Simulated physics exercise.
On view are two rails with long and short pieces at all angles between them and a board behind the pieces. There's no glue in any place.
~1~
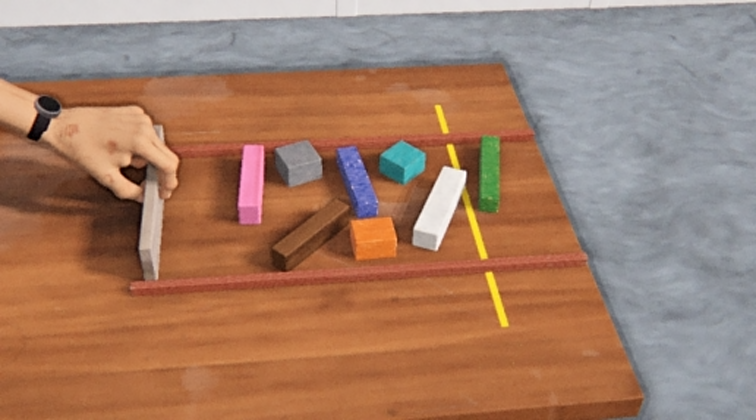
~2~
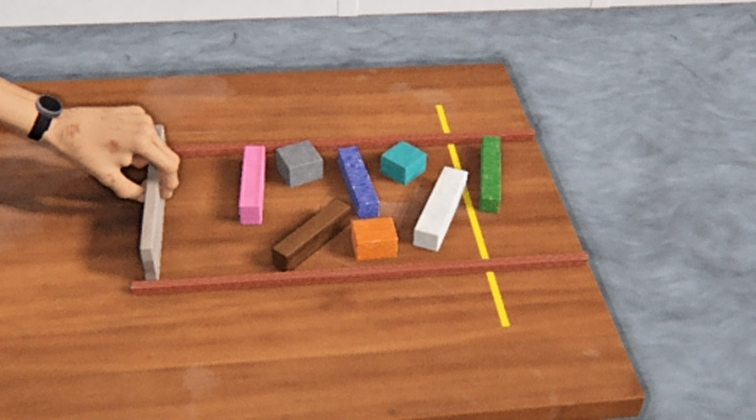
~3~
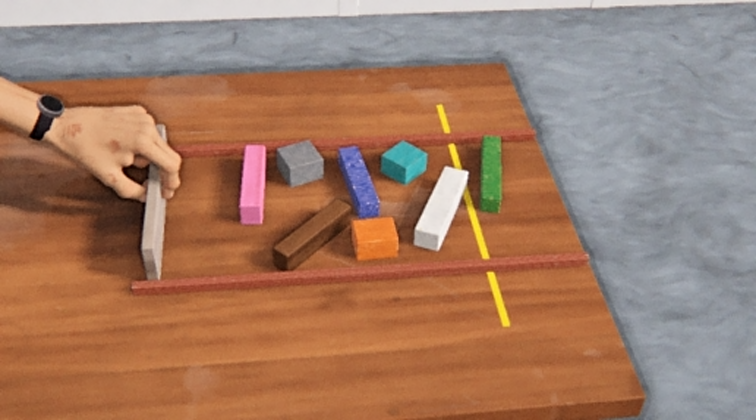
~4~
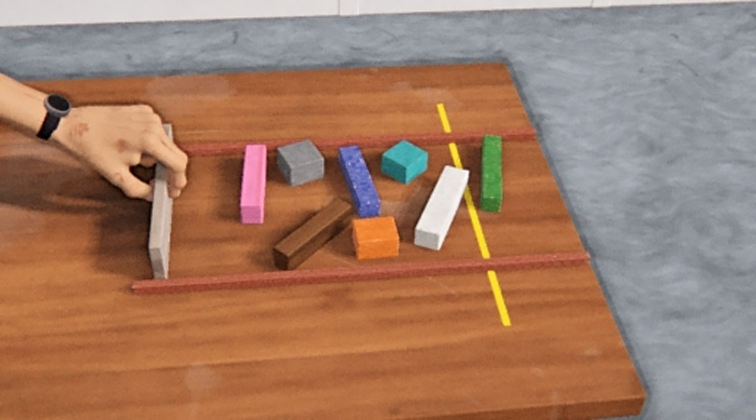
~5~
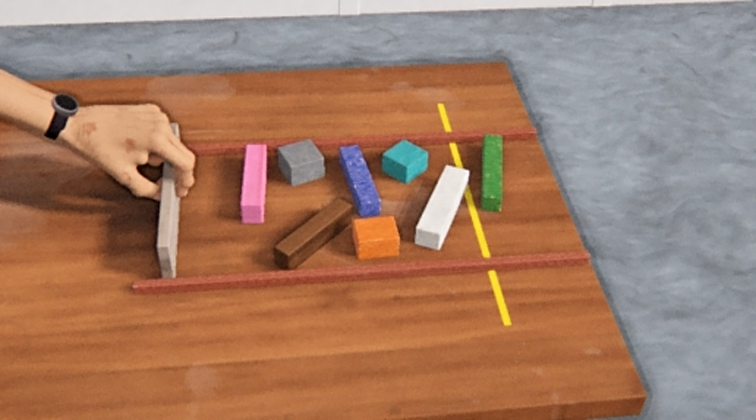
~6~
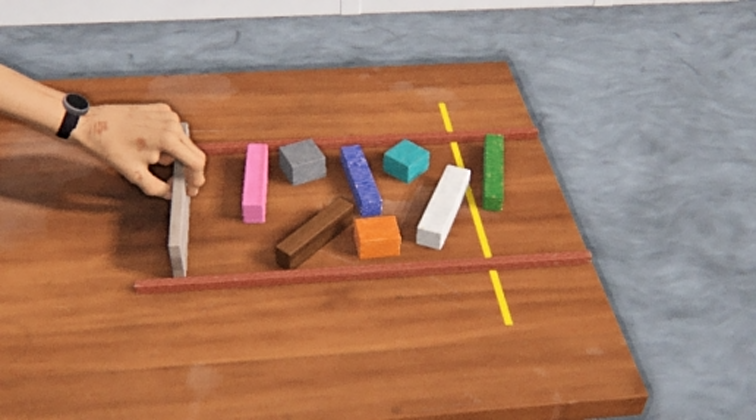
A hand wearing a dark watch grips an upright pale board at the left of a wooden tabletop, seen from above at an angle. Between two reddish rails lie pink, grey, brown, blue, orange, turquoise and white pieces, with a green bar beyond a yellow tape line at right. The hand slides the board slightly rightward, leaving a gap before the pieces, which stay practically still.
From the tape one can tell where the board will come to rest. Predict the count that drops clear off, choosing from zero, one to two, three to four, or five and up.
The count is one to two.
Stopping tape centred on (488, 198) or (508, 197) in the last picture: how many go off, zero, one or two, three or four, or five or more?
3 or 4; three to four.
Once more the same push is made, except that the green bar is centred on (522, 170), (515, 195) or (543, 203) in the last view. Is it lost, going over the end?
Taking the places in order, it ends up falling, then ends up falling, then ends up falling.
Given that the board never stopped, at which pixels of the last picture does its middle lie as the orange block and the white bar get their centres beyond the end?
The middle would be close to (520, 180) and then close to (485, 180).
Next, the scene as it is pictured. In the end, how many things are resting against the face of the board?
2 are in contact with it.
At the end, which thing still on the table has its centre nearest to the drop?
Foremost: The white bar.
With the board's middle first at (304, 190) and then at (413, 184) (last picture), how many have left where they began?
So far 4, and 8 at the second.
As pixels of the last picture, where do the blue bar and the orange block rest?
The blue bar at (527, 172), the orange block at (532, 237).
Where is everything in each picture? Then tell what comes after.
The first picture shows green bar (489, 173); white bar (440, 207); turquoise block (402, 163); board (154, 200); tape (467, 201).
The second picture shows white bar (441, 208); blue bar (358, 181).
The third picture shows turquoise block (404, 163); orange block (375, 239).
The fourth picture shows green bar (491, 172); brown stick (314, 235).
The fifth picture shows white bar (443, 206); board (171, 198).
The sixth picture shows green bar (493, 171); white bar (444, 206); turquoise block (406, 162); board (182, 197); tape (471, 199).
Soon after, none off yet; green bar at rest near (493, 171); white bar at rest near (444, 206); turquoise block at rest near (406, 162).
After that, none off yet; green bar at rest near (493, 171); white bar moving near (454, 207); turquoise block displaced about its own width near (448, 160).
And then, none off yet; green bar displaced a little near (542, 177); white bar displaced about its own width near (518, 207); turquoise block displaced well along near (516, 160).
In the end, the number that fall off is one or two; gone, turquoise block and green bar.
